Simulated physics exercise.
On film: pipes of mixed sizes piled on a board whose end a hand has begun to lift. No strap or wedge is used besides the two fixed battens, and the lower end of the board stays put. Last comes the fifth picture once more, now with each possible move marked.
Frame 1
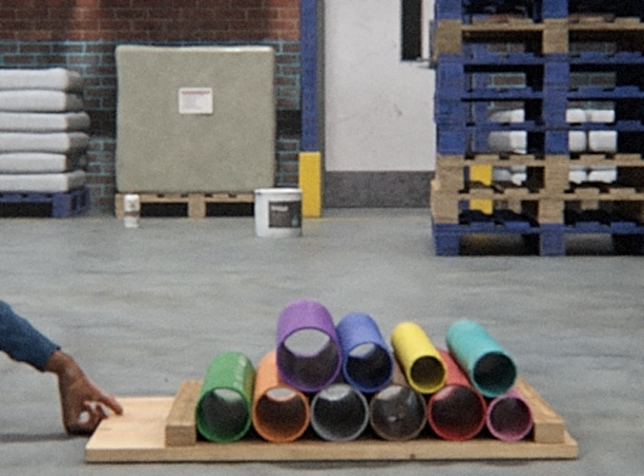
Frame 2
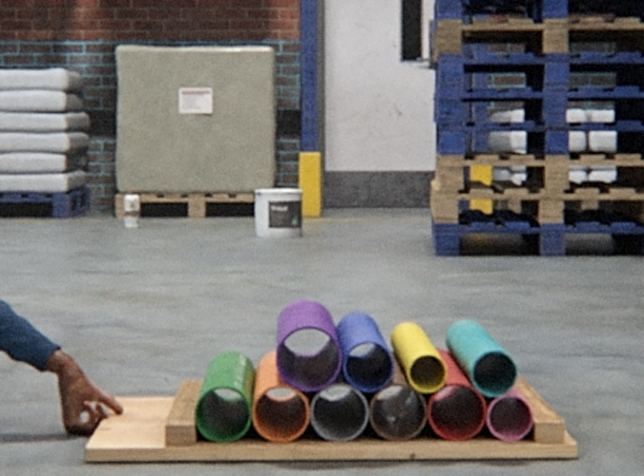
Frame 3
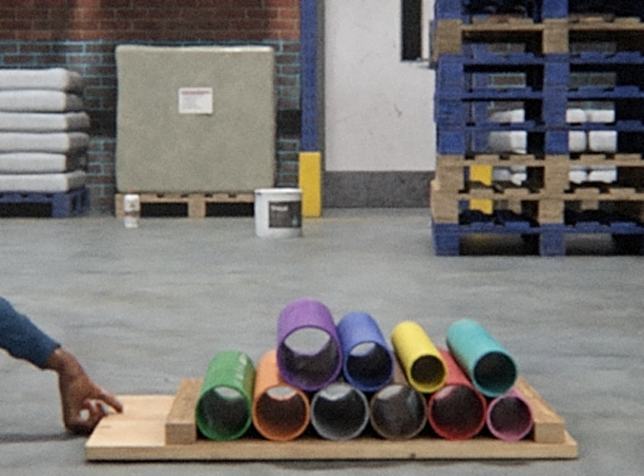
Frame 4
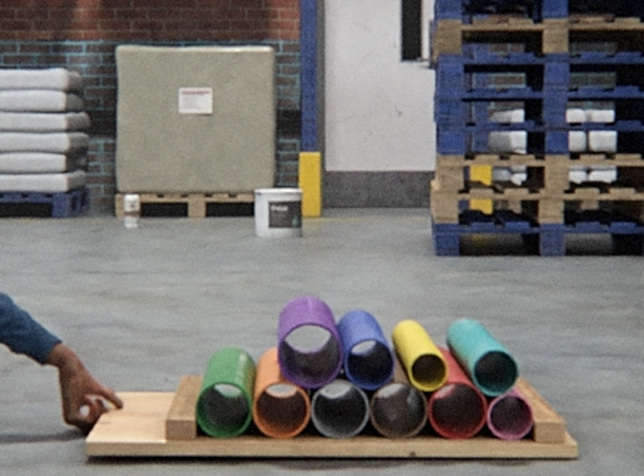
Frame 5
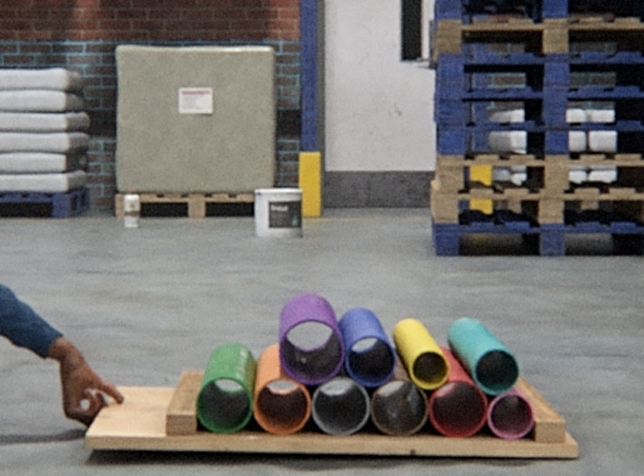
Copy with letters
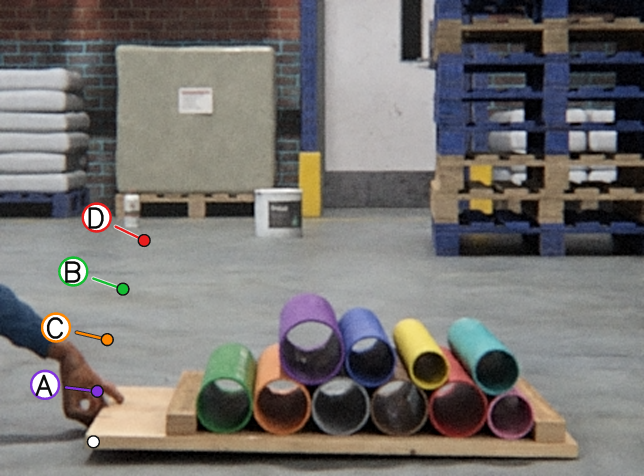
A hand at the left end of a wooden board lifted it very slightly, and the stacked colourful pipes on top shifted only a touch, staying piled together on the warehouse floor.
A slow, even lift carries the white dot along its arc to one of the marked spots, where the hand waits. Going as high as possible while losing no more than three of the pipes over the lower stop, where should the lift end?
D is the limit.
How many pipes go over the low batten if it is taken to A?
With A, none.
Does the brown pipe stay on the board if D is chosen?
Yes, with D.
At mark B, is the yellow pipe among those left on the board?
The yellow pipe: Yes.
On the marked copy, A at (97, 391); B at (123, 289); C at (107, 339); D at (144, 240); the white dot at (94, 442).
With D. Early on, board at 16°.
Further on, board at 26°.
At the end, board at 26°, one over the low batten (turquoise).
As for the rest, A none over the low batten; B one over the low batten (turquoise); C none over the low batten.
